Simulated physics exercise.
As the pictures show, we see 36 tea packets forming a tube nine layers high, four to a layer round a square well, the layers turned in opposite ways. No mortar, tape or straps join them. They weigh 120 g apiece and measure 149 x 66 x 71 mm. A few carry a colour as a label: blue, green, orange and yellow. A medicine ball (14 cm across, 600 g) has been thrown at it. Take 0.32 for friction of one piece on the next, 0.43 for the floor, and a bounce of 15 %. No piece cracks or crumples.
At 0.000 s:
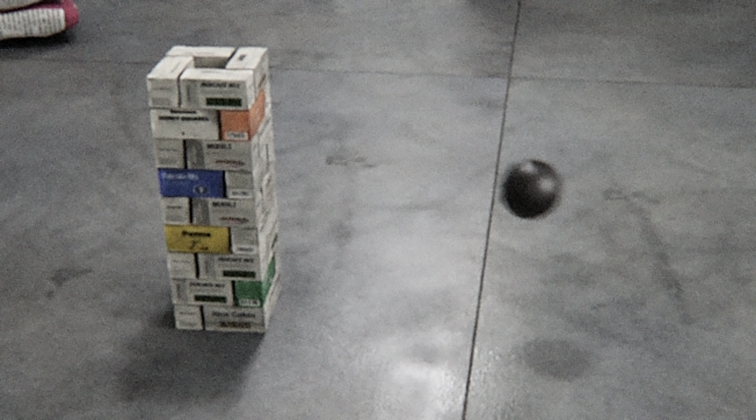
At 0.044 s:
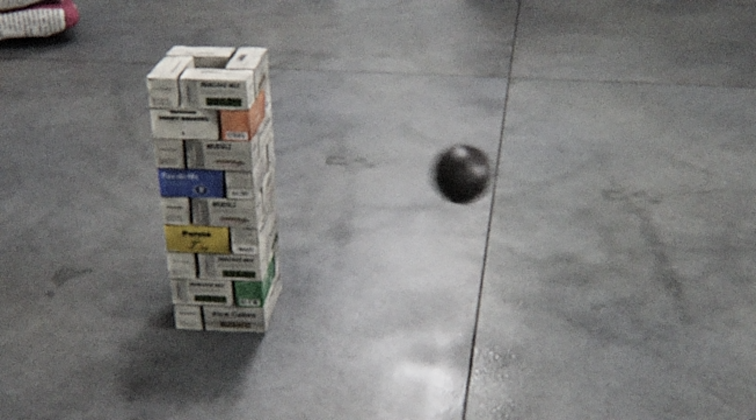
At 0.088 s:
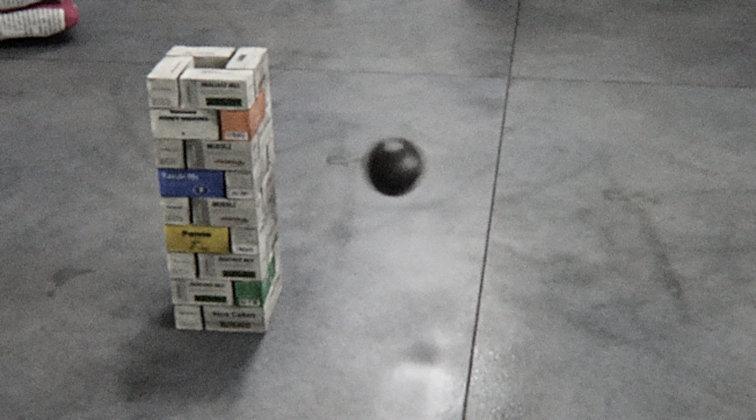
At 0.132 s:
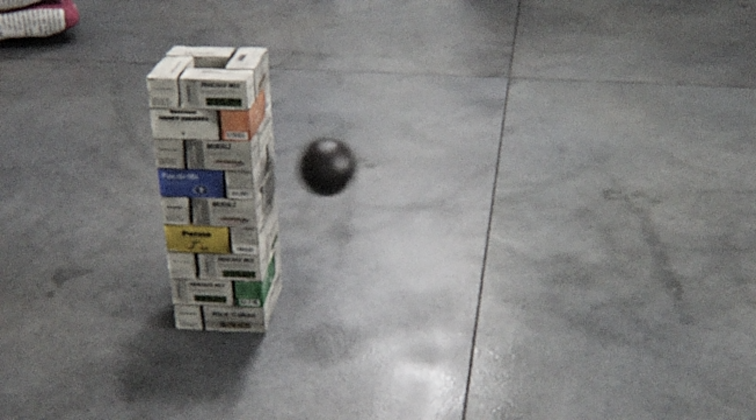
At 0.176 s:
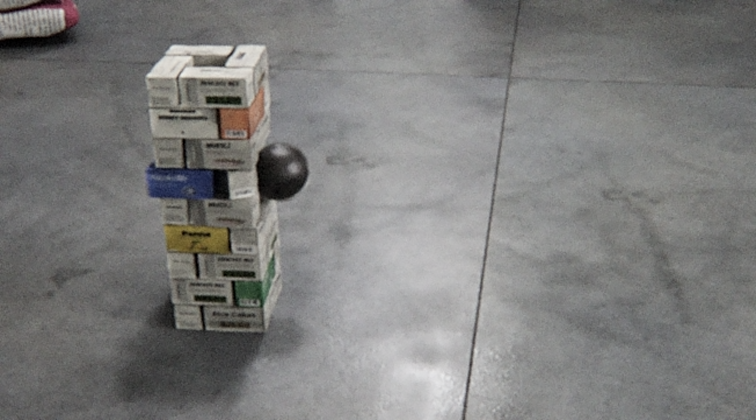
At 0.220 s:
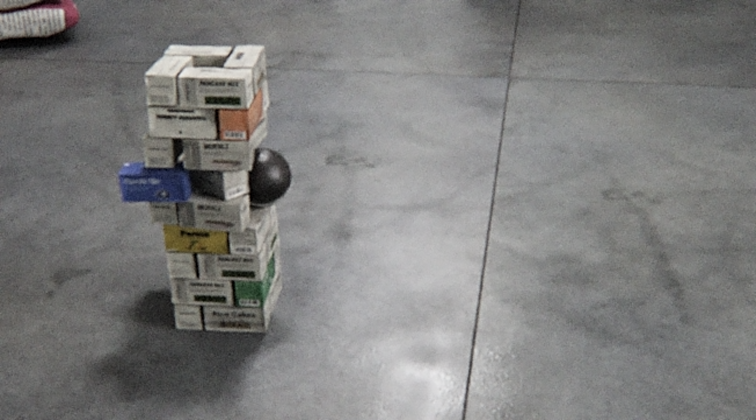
A tall, square tower of white boxes, with orange, blue, yellow and green ones among them, stands left of centre on a grey concrete floor, seen from slightly above by a still camera. A dark ball flies in from the right through the air toward its upper half. It strikes the right side and slows, pushing the blue box out to the left as neighbouring boxes shift slightly.
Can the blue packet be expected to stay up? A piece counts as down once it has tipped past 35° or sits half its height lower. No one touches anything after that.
The blue packet falls.
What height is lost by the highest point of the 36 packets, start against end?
Roughly 21 cm.
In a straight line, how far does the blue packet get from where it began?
Some 52 cm.
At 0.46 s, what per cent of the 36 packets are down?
30 per cent by then.
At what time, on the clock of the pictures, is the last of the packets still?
Around 2.0 s.
Around 0.46 s, ball still moving; 10 of the 36 packets down; blue packet on its side; orange packet tipped 10°.
Around 0.92 s, ball still moving; 15 of the 36 packets down; blue packet on its side; orange packet on its side.
Finally (2.1 s), ball rolling away; 17 of the 36 packets down; blue packet on its side; orange packet upside down; yellow packet displaced 7 mm. Seen by the last camera, middles, blue packet near (52, 355), orange packet near (392, 250).
